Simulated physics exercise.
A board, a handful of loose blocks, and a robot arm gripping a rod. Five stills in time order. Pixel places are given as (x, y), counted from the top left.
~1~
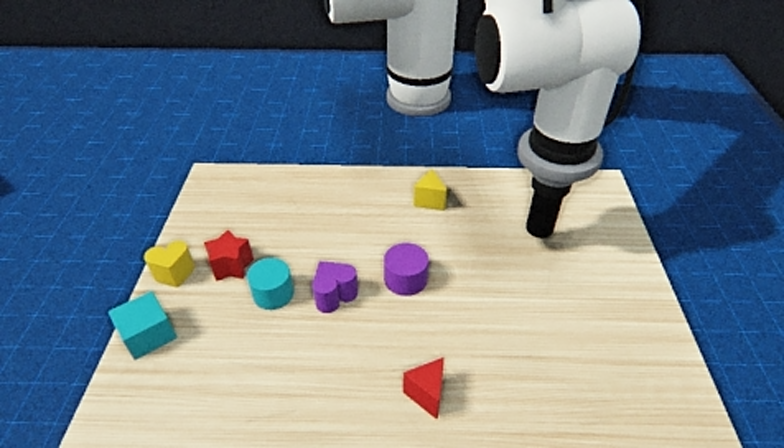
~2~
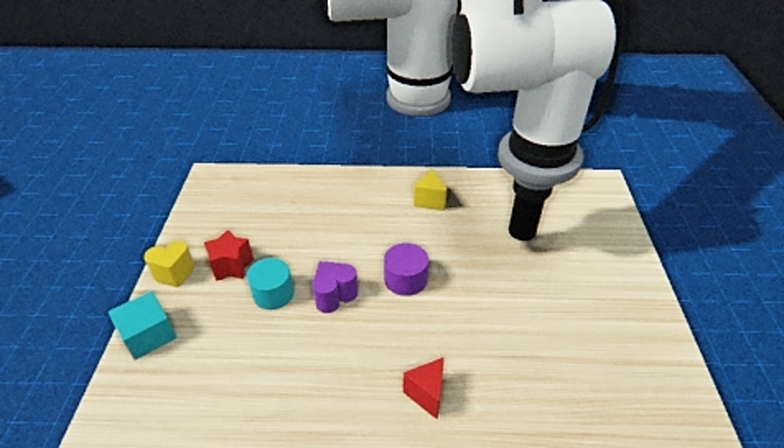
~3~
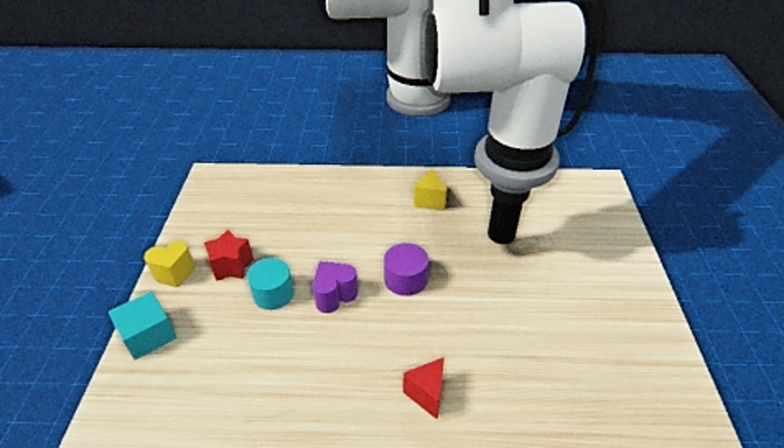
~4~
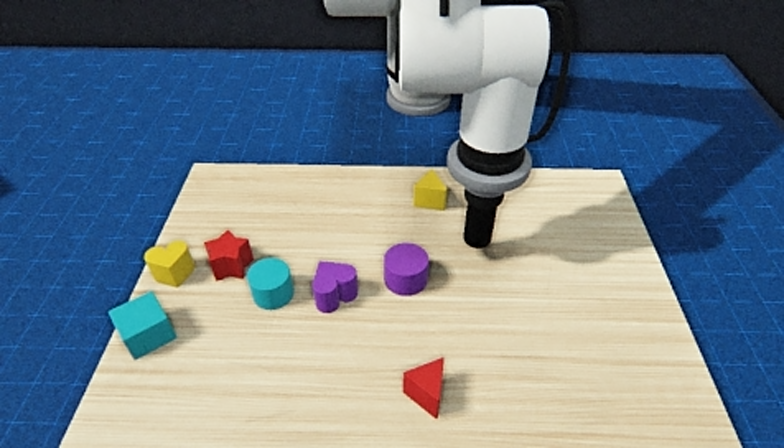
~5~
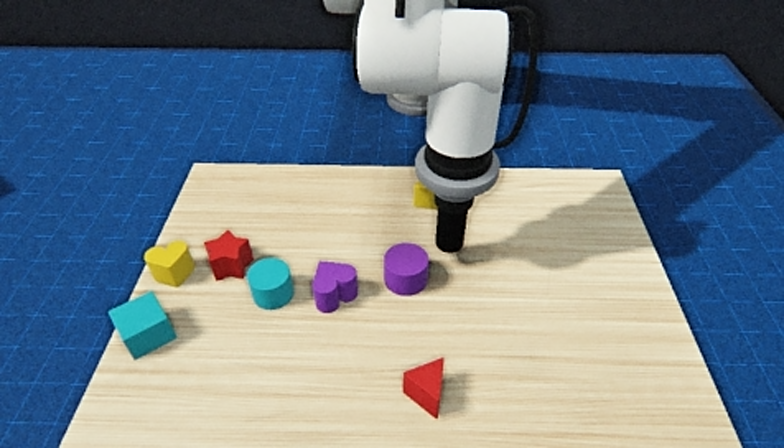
To begin with, a robot arm holds a dark rod upright near the right side of a wooden board scattered with colourful blocks. The arm then moves steadily left, carrying the rod past the yellow triangle to just right of the purple circle, while the blocks stay still.
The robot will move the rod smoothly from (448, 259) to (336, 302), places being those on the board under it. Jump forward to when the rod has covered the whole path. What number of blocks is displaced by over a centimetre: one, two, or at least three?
Most likely two.
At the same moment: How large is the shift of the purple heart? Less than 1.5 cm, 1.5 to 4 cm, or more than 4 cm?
The move is long, over 4 cm.
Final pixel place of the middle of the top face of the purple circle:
Somewhere near (336, 313).
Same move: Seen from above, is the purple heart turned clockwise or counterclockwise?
The sense of turning is clockwise.
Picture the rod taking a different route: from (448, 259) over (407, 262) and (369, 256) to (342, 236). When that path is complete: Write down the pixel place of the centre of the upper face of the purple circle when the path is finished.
I'd expect the centre of its top face to be at (381, 268).
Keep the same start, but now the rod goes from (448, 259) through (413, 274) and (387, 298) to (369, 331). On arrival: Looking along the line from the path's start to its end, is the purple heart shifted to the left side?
No.
On the path given first. One third of the way, rod (412, 258); purple circle (383, 269).
Two thirds of the way, rod (374, 272); purple heart (309, 285), turned 65° clockwise; purple circle (353, 293).
At the end, rod (334, 288); turquoise circle (265, 273); purple heart (295, 297), turned 100° clockwise; purple circle (336, 313).
